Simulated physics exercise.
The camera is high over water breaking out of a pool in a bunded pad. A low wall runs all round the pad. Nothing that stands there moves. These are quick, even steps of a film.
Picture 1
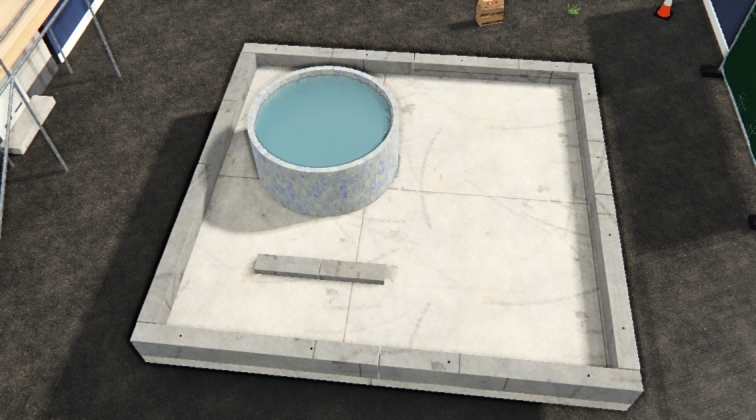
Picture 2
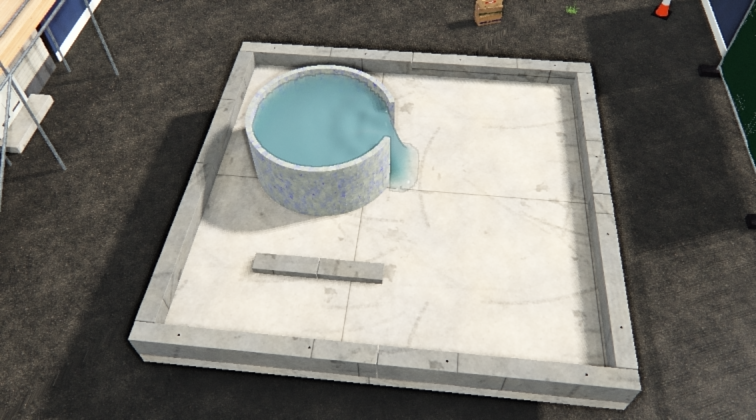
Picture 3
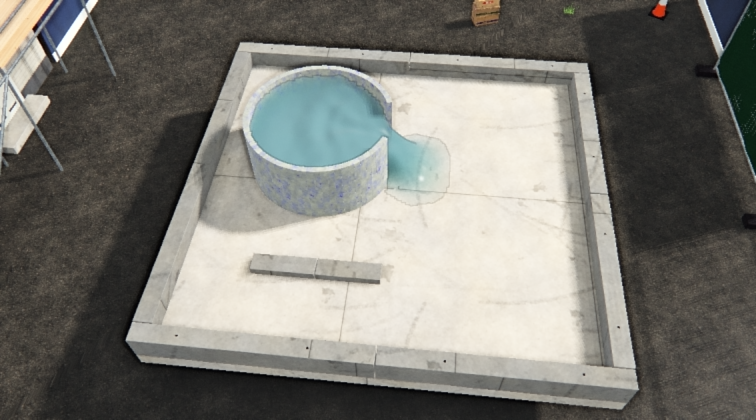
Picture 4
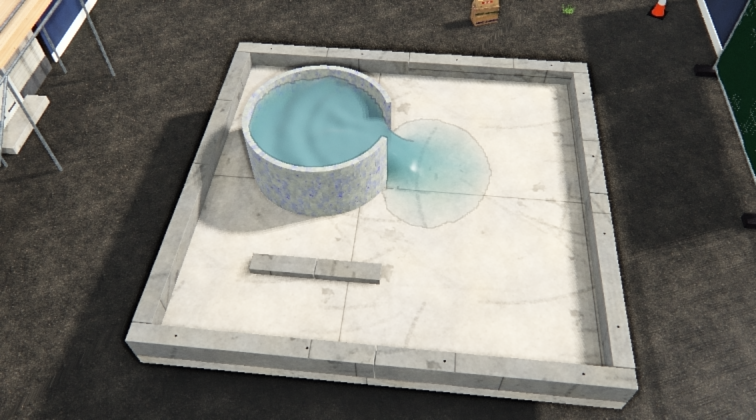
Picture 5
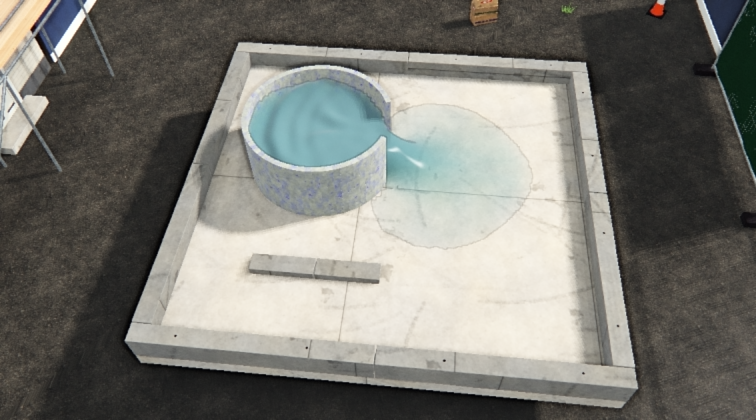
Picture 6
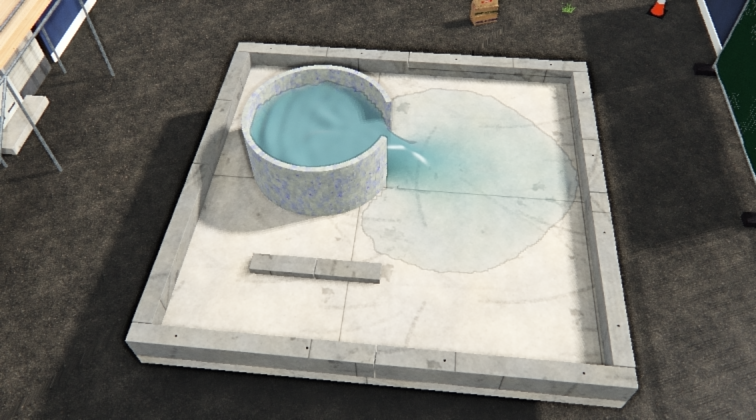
The footage shows a round, raised pool of blue water inside a low-walled square pad; a gap opens in its right side and water pours out, spreading rightward and outward across the pale floor in a widening, rounded sheet.
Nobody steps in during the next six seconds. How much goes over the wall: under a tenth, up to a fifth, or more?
The share lost is not even a tenth.
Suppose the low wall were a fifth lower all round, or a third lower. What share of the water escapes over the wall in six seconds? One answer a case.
About 8 and 12 per cent.
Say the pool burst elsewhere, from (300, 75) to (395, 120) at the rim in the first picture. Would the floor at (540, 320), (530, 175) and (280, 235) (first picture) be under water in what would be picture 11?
One after the other: Not flooded, awash, dry.
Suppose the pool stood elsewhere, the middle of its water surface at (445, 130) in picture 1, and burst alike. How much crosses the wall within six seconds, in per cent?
Roughly 10 per cent.
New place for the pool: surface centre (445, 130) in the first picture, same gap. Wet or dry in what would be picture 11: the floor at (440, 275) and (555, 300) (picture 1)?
As listed: Dry, covered.
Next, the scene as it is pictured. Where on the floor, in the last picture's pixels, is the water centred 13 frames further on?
Roughly at (424, 174).
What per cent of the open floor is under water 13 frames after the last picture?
About 50 per cent.
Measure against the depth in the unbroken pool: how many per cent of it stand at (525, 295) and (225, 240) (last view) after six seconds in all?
Roughly 14 and 8 per cent, in turn.
A moment on, water covers 40 % of the floor; the low wall has let 0 % over.
Next, water covers 45 % of the floor; the low wall has let 0 % over.
Then, water covers 45 % of the floor; the low wall has let 2 % over.
Later, water covers 65 % of the floor; the low wall has let 2 % over.
In the end, water covers 85 % of the floor; the low wall has let 2 % over.
